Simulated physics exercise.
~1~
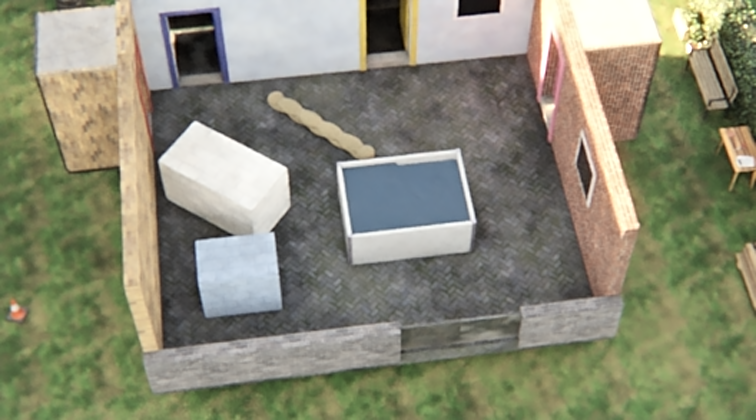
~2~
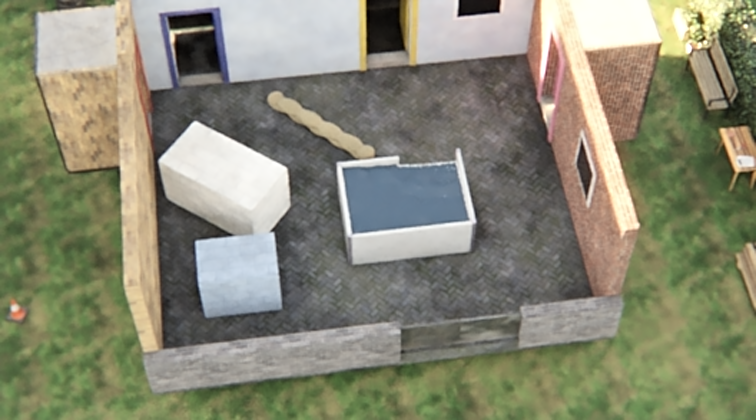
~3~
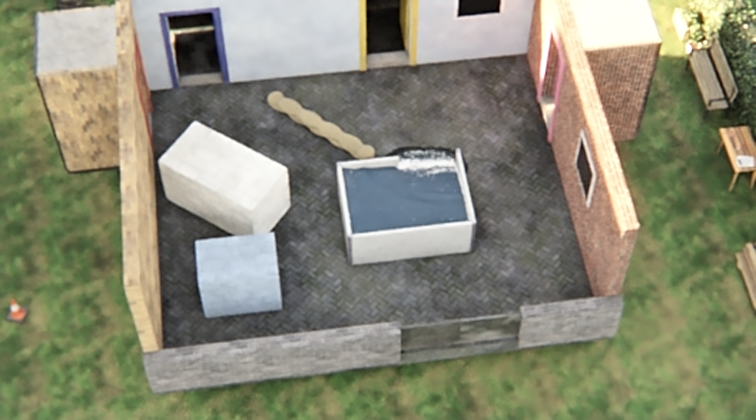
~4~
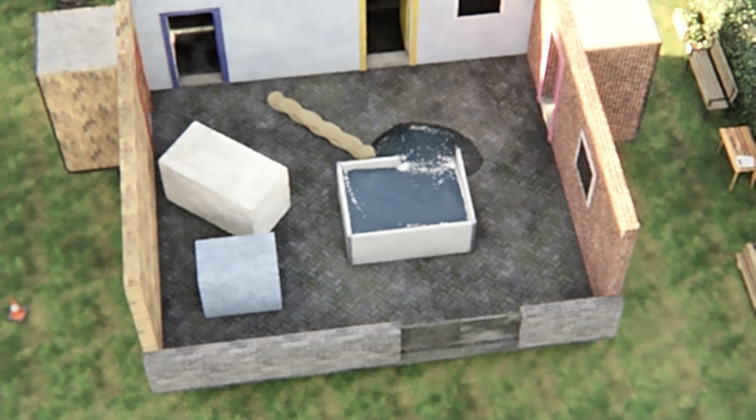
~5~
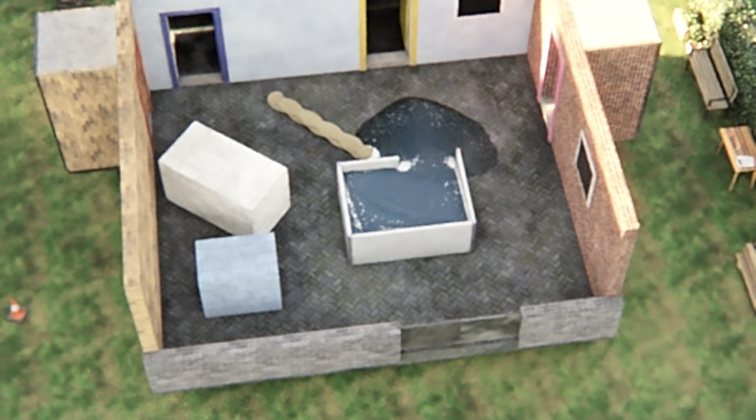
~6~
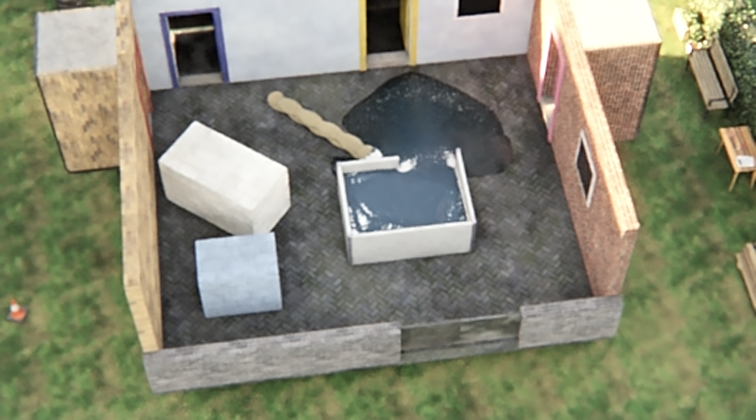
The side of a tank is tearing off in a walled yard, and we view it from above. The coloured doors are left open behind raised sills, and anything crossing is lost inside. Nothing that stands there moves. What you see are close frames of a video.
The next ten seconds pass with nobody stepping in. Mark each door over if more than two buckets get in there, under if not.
Red door - over; yellow door - over; pink door - under; blue door - under.
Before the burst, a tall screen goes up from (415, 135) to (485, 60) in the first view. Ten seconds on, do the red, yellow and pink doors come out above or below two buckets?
Red overshoots; yellow undershoots; pink overshoots.
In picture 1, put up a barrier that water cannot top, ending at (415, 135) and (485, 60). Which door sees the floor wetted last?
The red door comes last.
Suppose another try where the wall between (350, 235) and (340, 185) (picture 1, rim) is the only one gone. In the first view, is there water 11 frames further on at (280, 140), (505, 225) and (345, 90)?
The first spot is soaked, the second spared and the third spared.
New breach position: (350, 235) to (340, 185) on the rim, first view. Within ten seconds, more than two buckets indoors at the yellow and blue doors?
Here the yellow door keeps within bounds, and the blue door gets too much.
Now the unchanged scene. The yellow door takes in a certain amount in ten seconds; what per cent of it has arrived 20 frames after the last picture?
Roughly 95 per cent.
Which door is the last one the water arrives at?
It's the red one.
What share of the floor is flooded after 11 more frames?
Roughly 30 per cent.
A moment on, water covers 25 % of the floor; the red door not reached, the yellow door over two buckets in, the pink door wet at the sill, nothing in, the blue door not reached.
Next, water covers 30 % of the floor; the red door not reached, the yellow door far over two buckets in, the pink door wet at the sill, nothing in, the blue door not reached.
Then, water covers 35 % of the floor; the red door wet at the sill, nothing in, the yellow door far over two buckets in, the pink door wet at the sill, nothing in, the blue door wet at the sill, nothing in.
Later, water covers 60 % of the floor; the red door over two buckets in, the yellow door far over two buckets in, the pink door wet at the sill, nothing in, the blue door wet at the sill, nothing in.
In the end, water covers 90 % of the floor; the red door over two buckets in, the yellow door far over two buckets in, the pink door wet at the sill, nothing in, the blue door wet at the sill, nothing in.
